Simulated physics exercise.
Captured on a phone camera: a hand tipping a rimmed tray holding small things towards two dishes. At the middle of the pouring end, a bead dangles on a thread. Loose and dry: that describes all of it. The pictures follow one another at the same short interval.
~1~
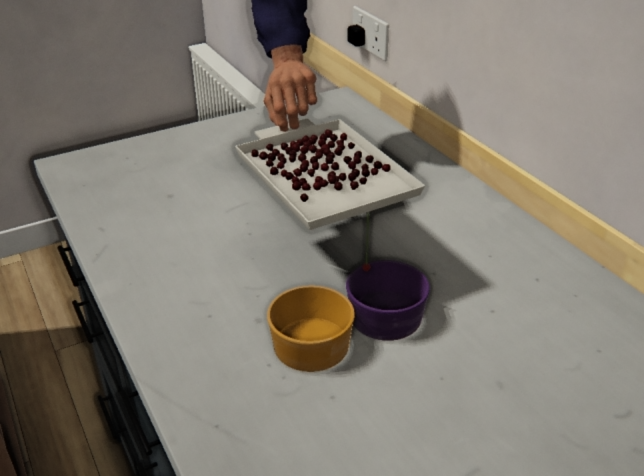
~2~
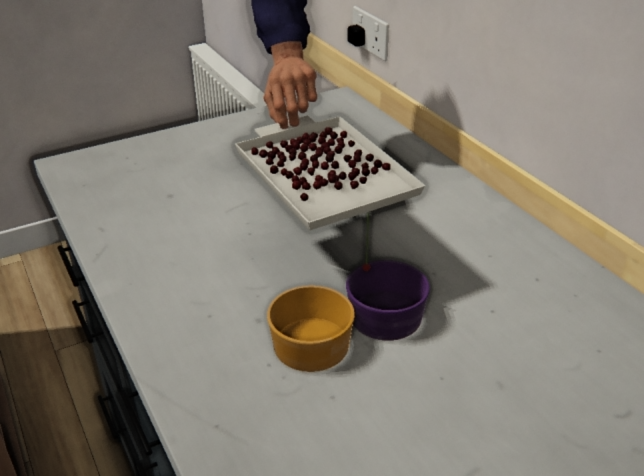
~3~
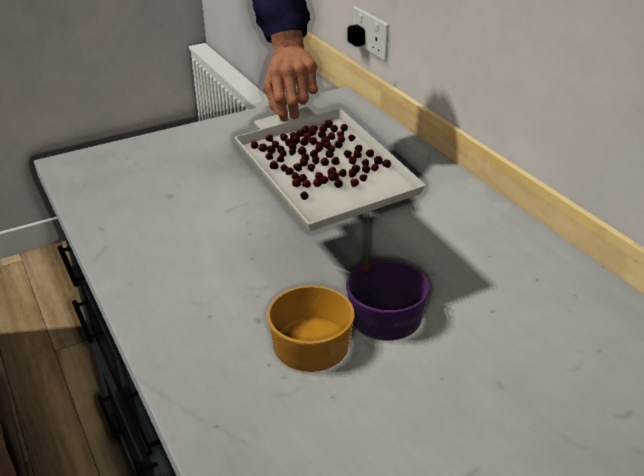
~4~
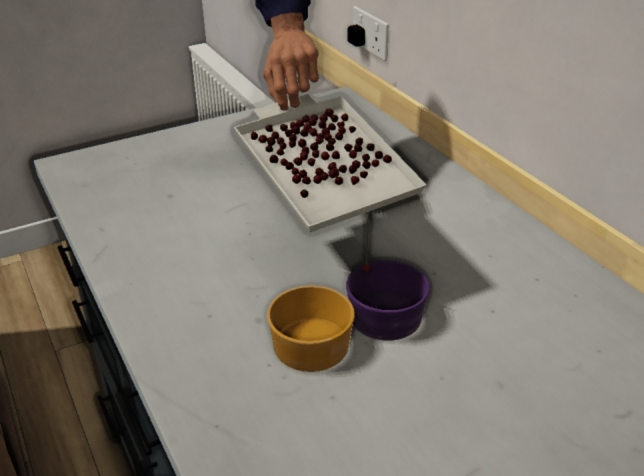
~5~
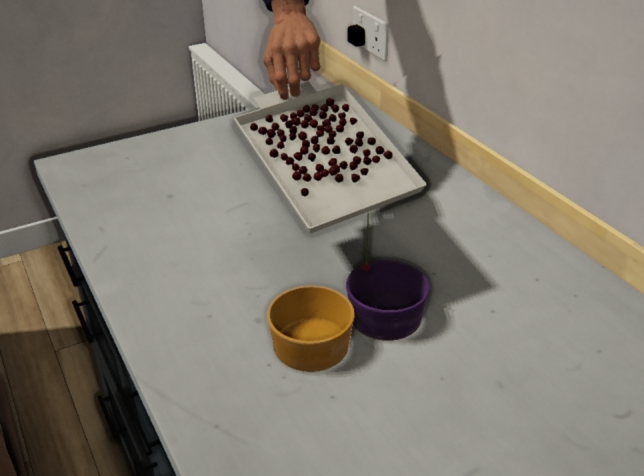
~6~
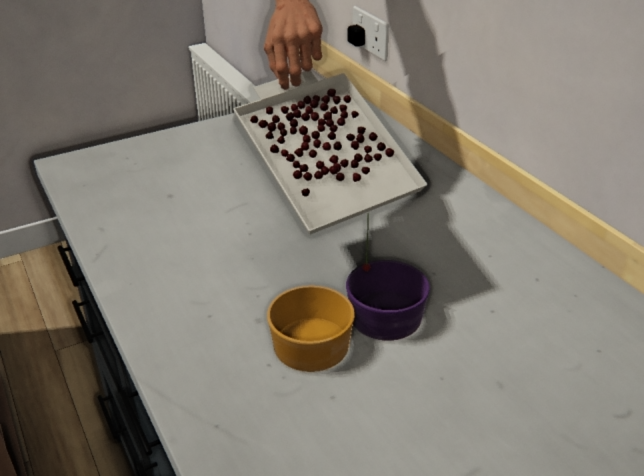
A hand gradually raising the far end of a pale rimmed tray of small dark red fruits above orange and purple dishes.
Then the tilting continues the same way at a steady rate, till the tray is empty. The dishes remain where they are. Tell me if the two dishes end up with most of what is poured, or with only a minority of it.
Mostly kept.
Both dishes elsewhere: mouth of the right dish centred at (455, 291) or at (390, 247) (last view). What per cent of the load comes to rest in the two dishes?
I'd say about 50 percent, followed by about 0 percent.
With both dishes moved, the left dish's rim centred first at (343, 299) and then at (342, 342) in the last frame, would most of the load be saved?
Placing 1: A majority of it. Placing 2: A minority of it.
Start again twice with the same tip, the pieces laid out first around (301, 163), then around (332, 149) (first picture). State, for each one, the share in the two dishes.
It would be 90 in a hundred, and then 90 in a hundred.
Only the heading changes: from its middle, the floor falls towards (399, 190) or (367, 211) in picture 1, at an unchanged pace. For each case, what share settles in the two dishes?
20 %, give or take, and then 70 %.
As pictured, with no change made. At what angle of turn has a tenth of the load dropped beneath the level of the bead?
Roughly 80 degrees of tilt.
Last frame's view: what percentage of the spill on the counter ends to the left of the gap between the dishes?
Some 20 per cent.
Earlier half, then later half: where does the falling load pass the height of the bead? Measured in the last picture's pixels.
Around (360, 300) first; around (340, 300) second.
Soon, tray tipped steeply; nearly all on the tray; a small part in the air.
A while on, tray tipped right over; most on the tray; a small part in the left dish; a small part in the right dish; a stray few outside both; a stray few in the air.
Towards the end, tray tipped past a quarter turn; about half in the left dish; about a quarter in the right dish; about a quarter outside both.
Finally, tray tipped past a quarter turn; about half in the left dish; about a quarter in the right dish; about a quarter outside both.
